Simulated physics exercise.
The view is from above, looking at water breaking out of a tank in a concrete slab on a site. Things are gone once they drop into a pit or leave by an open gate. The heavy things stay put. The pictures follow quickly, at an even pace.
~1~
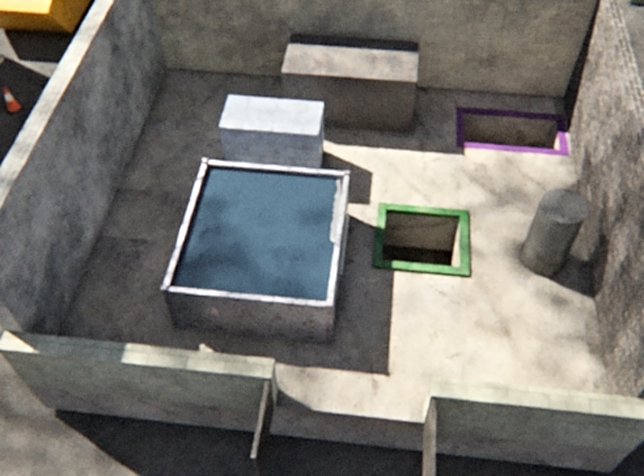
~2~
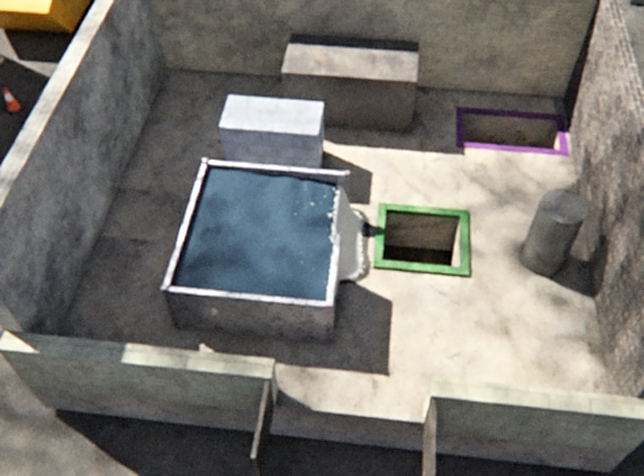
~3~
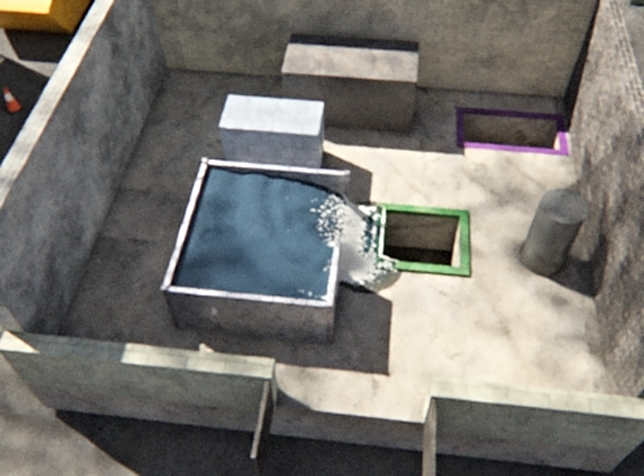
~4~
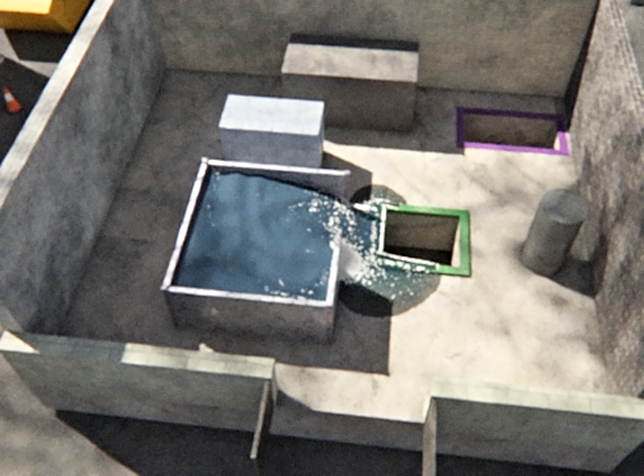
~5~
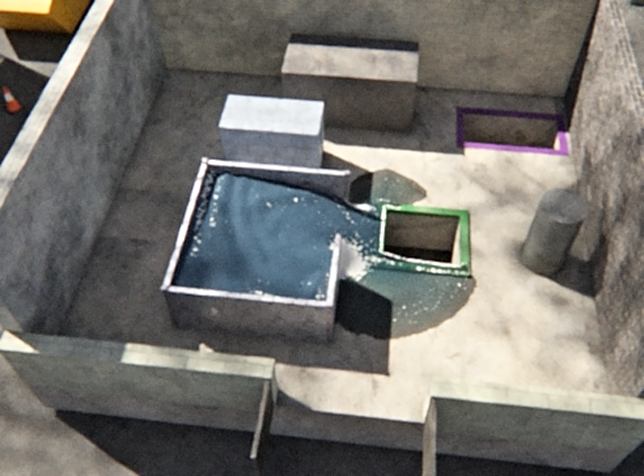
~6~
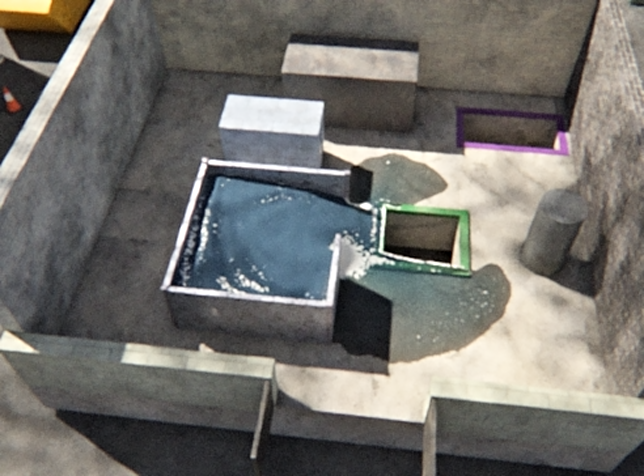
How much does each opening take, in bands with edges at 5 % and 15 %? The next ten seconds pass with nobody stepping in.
In the end the gate swallows below five per cent; the purple pit swallows five to fifteen per cent; the green pit swallows beyond fifteen per cent.
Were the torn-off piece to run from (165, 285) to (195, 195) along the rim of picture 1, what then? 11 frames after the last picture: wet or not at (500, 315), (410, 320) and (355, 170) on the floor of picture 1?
The first would be still unwetted, the second still unwetted and the third still unwetted.
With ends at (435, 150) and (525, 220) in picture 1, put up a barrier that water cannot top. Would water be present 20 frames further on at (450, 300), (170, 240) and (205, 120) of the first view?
Result in the order given: Drowned, unaffected, unaffected.
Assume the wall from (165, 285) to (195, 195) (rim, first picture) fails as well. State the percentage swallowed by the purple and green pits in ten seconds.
Purple 10 %, green 0 %.
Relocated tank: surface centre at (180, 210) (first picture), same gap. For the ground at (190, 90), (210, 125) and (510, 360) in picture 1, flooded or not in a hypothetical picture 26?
Well, first one stays dry, second one stays dry, third one got wet.
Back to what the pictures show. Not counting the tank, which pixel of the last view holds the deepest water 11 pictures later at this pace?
Around (371, 245).
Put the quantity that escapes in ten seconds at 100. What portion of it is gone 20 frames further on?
My figure is about 65 in a hundred.
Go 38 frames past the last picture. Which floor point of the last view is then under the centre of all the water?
That puts it at around (363, 266).
A moment on, water covers 30 % of the floor; the gate 0 %, the purple pit 0 %, the green pit 19 %.
Next, water covers 30 % of the floor; the gate 0 %, the purple pit 1 %, the green pit 30 %.
Then, water covers 35 % of the floor; the gate 0 %, the purple pit 3 %, the green pit 40 %.
Later, water covers 50 % of the floor; the gate 1 %, the purple pit 5 %, the green pit 50 %.
In the end, water covers 60 % of the floor; the gate 3 %, the purple pit 9 %, the green pit 55 %.
